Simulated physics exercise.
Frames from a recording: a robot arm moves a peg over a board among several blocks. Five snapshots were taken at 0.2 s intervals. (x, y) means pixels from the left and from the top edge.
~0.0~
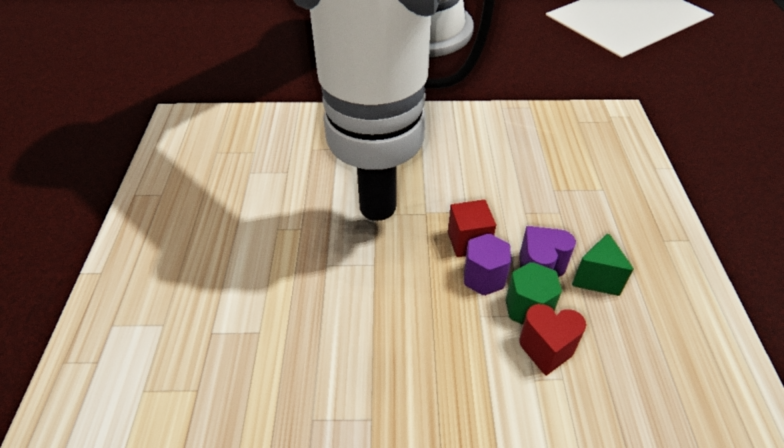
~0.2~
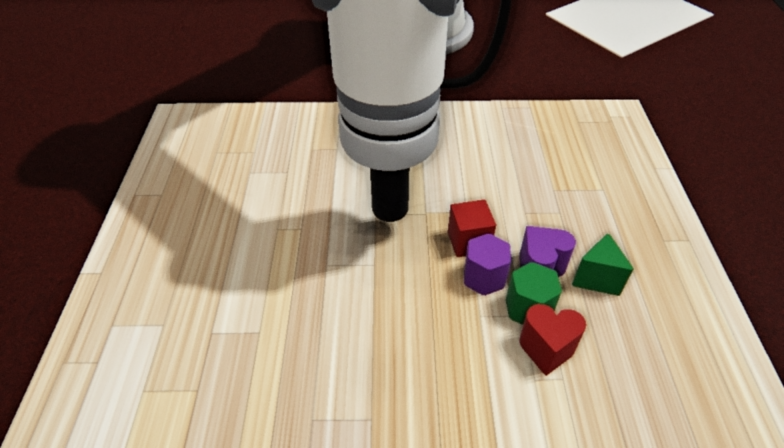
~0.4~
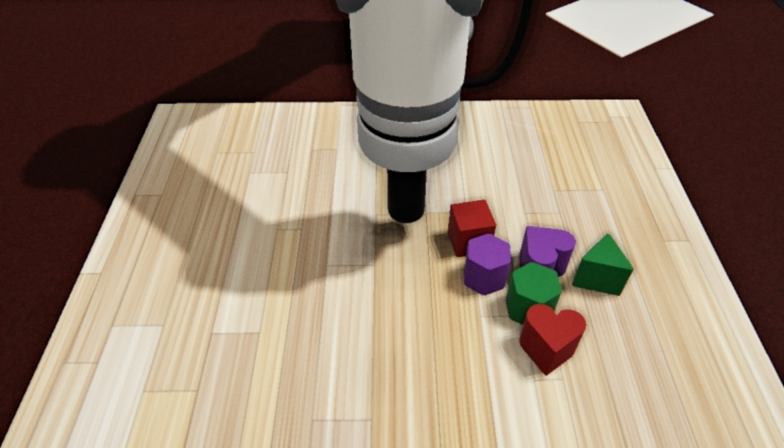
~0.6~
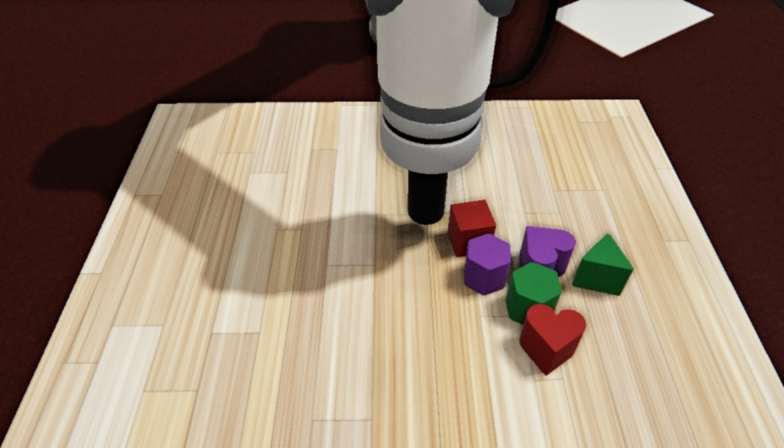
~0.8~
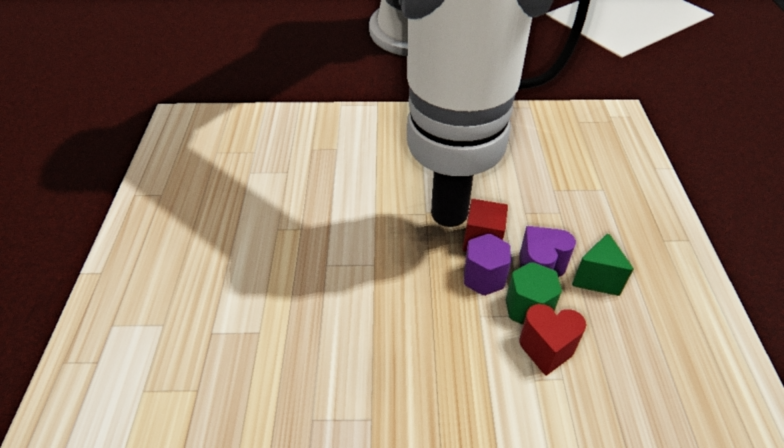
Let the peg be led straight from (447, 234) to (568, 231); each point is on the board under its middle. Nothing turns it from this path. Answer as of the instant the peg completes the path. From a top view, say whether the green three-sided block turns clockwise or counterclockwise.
Watching from overhead, you'd notice the green three-sided block rotating counter-clockwise.
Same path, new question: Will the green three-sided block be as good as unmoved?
Going by the path, no.
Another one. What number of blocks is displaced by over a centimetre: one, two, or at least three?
There will be three or more blocks that move more than 1 cm.
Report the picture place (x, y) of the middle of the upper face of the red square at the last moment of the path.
When the path ends, it will be at (608, 232).
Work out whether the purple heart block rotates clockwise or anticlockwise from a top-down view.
It twists with the clock when seen from above.
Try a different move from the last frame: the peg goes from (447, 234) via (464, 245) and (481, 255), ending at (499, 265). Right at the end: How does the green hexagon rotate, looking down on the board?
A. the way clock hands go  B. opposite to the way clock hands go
The answer is B.
What follows on the original path. One third of the way, peg at (492, 215); red square at (531, 217), turned 15° clockwise; purple heart block at (562, 248), turned 25° clockwise.
Two thirds of the way, peg at (533, 214); red square at (572, 223), turned 45° clockwise; purple heart block at (581, 260), turned 65° clockwise; green three-sided block at (623, 264), turned 45° anticlockwise.
At the end, peg at (574, 212); red square at (608, 232), turned 85° clockwise; purple hexagon unmoved; purple heart block at (589, 263), turned 85° clockwise; green three-sided block at (628, 266), turned 45° anticlockwise.
